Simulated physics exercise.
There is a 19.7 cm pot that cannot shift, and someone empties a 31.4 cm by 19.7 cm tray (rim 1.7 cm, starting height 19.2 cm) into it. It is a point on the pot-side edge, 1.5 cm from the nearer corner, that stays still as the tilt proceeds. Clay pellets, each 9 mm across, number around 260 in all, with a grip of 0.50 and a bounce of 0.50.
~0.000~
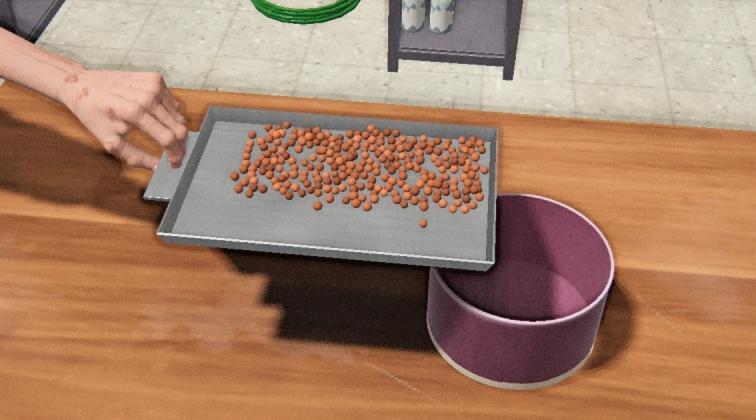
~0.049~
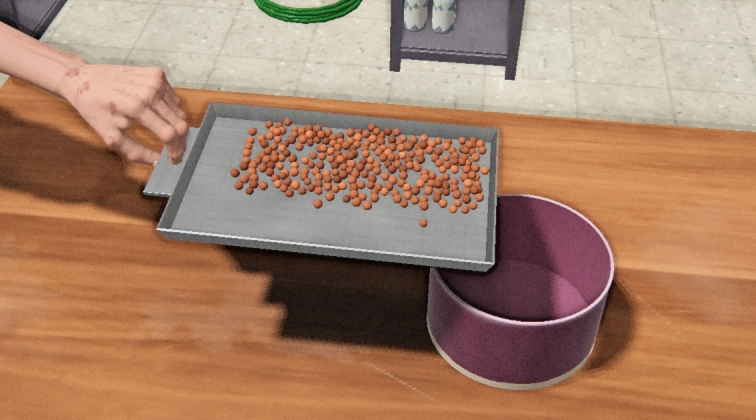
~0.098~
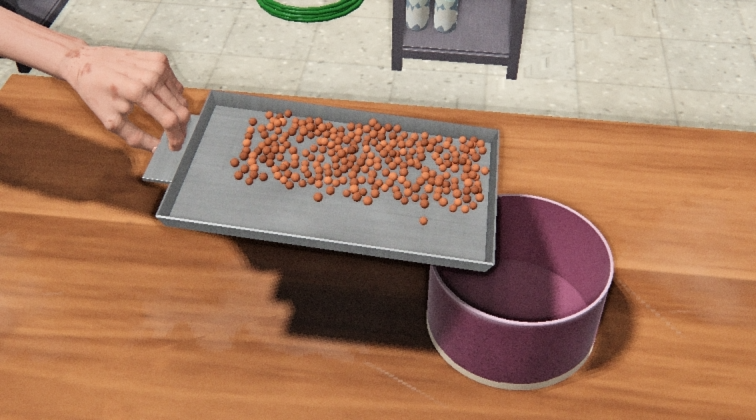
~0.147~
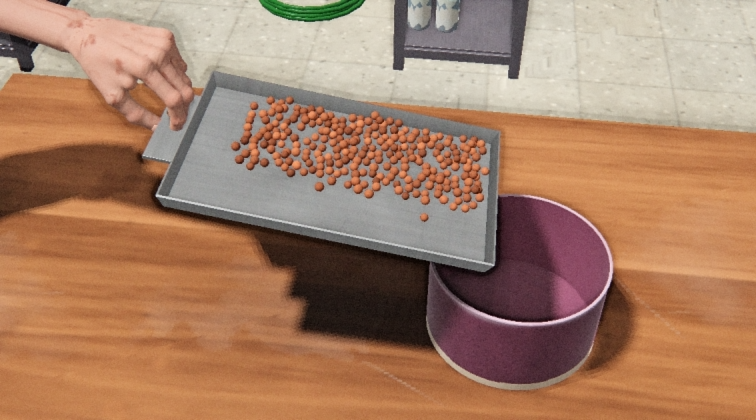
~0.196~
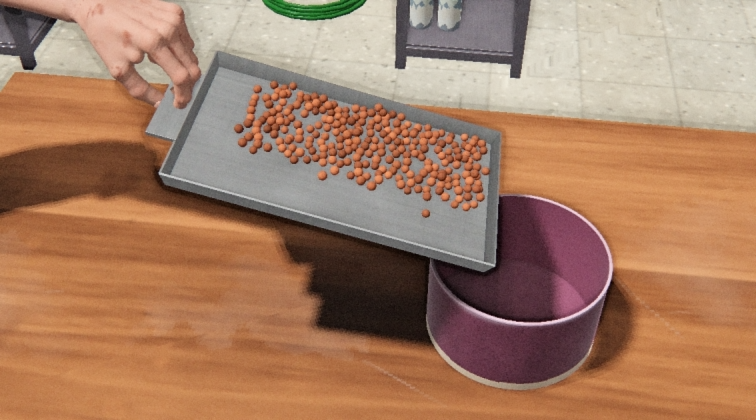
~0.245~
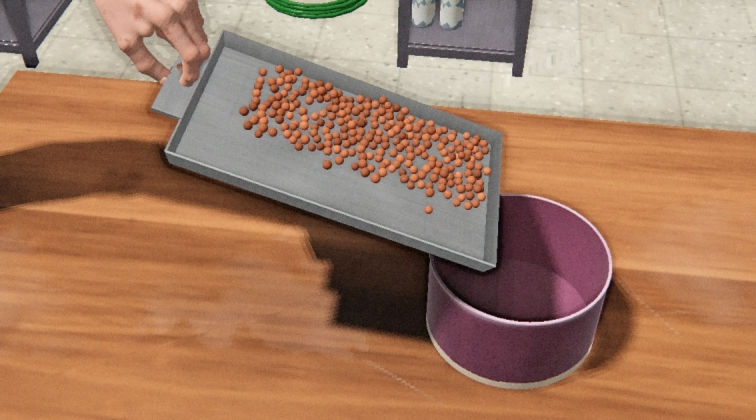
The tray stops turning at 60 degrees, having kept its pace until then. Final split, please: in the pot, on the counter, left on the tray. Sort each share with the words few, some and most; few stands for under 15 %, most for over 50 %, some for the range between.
The shares come out as follows. Pot: Some. Counter: Few. Left on the tray: Most.
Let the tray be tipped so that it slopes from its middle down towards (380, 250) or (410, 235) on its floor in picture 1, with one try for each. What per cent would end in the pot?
0 and 5 %.
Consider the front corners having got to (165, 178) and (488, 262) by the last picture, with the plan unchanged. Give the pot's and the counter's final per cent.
Final per cent - pot 10, counter 25.
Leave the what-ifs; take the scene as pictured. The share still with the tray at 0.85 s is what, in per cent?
I'd put it at roughly 75 per cent.
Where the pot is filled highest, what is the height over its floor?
Some 1.0 cm up.
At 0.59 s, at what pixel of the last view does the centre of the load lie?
I reckon close to (462, 144).
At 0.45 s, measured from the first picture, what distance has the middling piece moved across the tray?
About 3 cm.
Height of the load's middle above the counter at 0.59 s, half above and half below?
The halfway mark sits at about 24 cm.
Then, at 0.45 s, tilt 40 degrees; the tray holds 100 %, the pot 0 %.
After 0.59 s, tilt 54 degrees; the tray holds 100 %, the pot 0 %.
Then, at 0.85 s, tilt 60 degrees; the tray holds 75 %, the pot 15 %.
By 1.7 s all is still; pot 30 %, counter 5 %, tray 65 %.
